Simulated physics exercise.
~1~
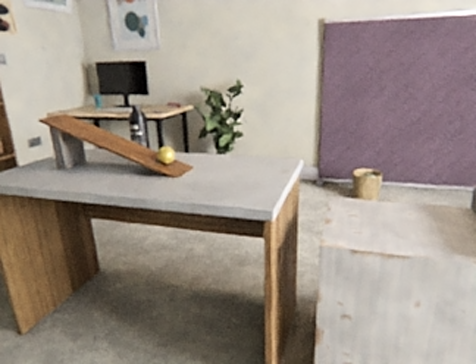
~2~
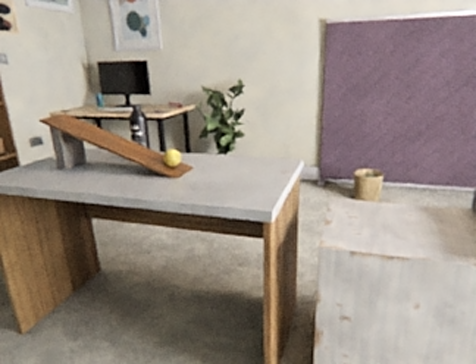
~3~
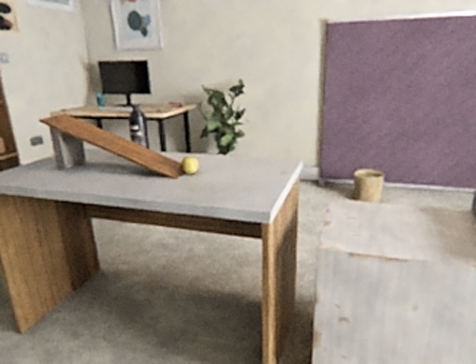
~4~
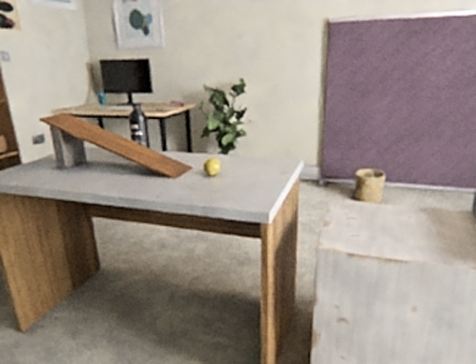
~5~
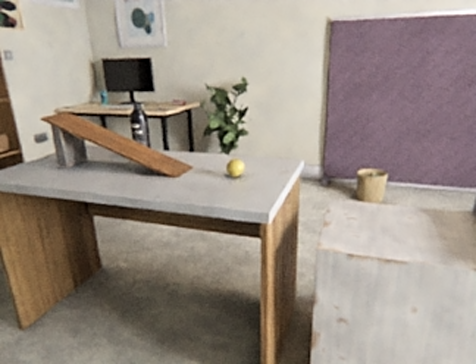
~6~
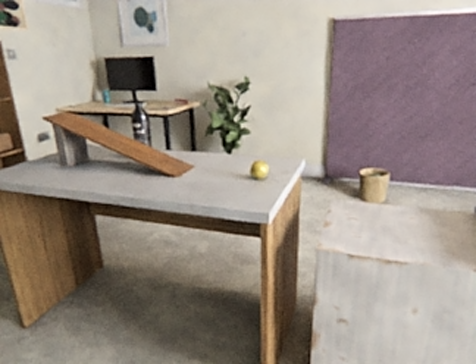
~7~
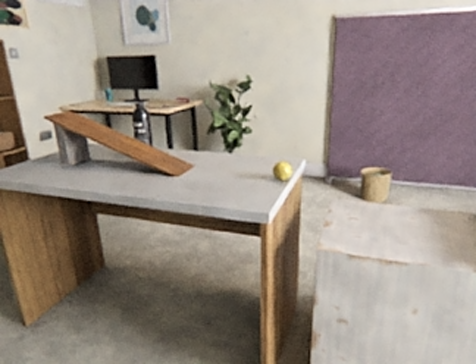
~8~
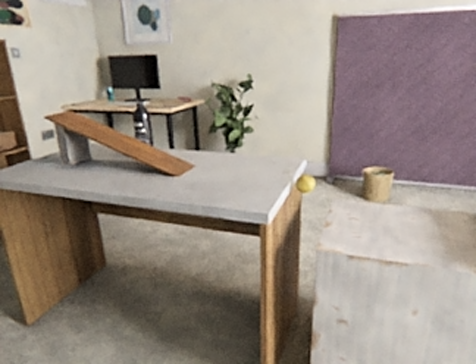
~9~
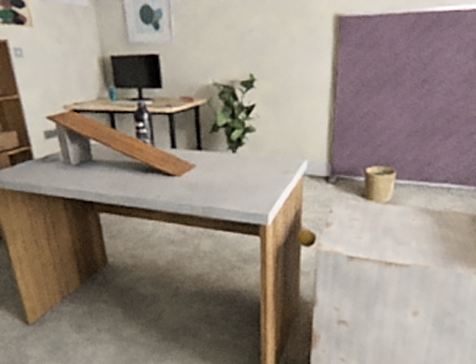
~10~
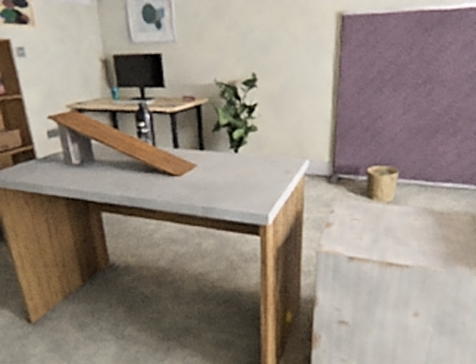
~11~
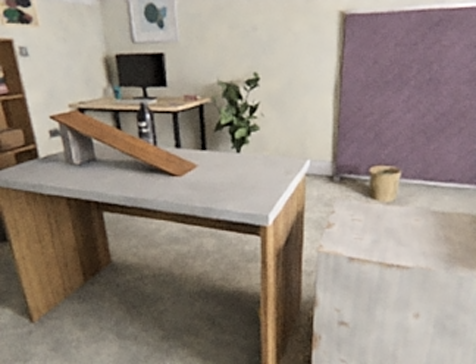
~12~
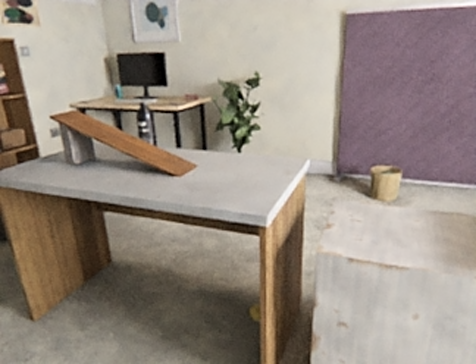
A grey-topped table with wooden side panels stands in a room, seen from slightly above as the view drifts gently sideways, with a gap between it and a lower, pale surface at right. A brown ramp slopes down to the right on the table, a black bottle stands behind it, and a plant, desk and purple board fill the background. A yellow apple rolls off the ramp and crosses the tabletop rightward. It drops over the edge into the gap and passes out of sight. Finally it shows partly, low behind the table's right-hand panel, while the bottle stays put.
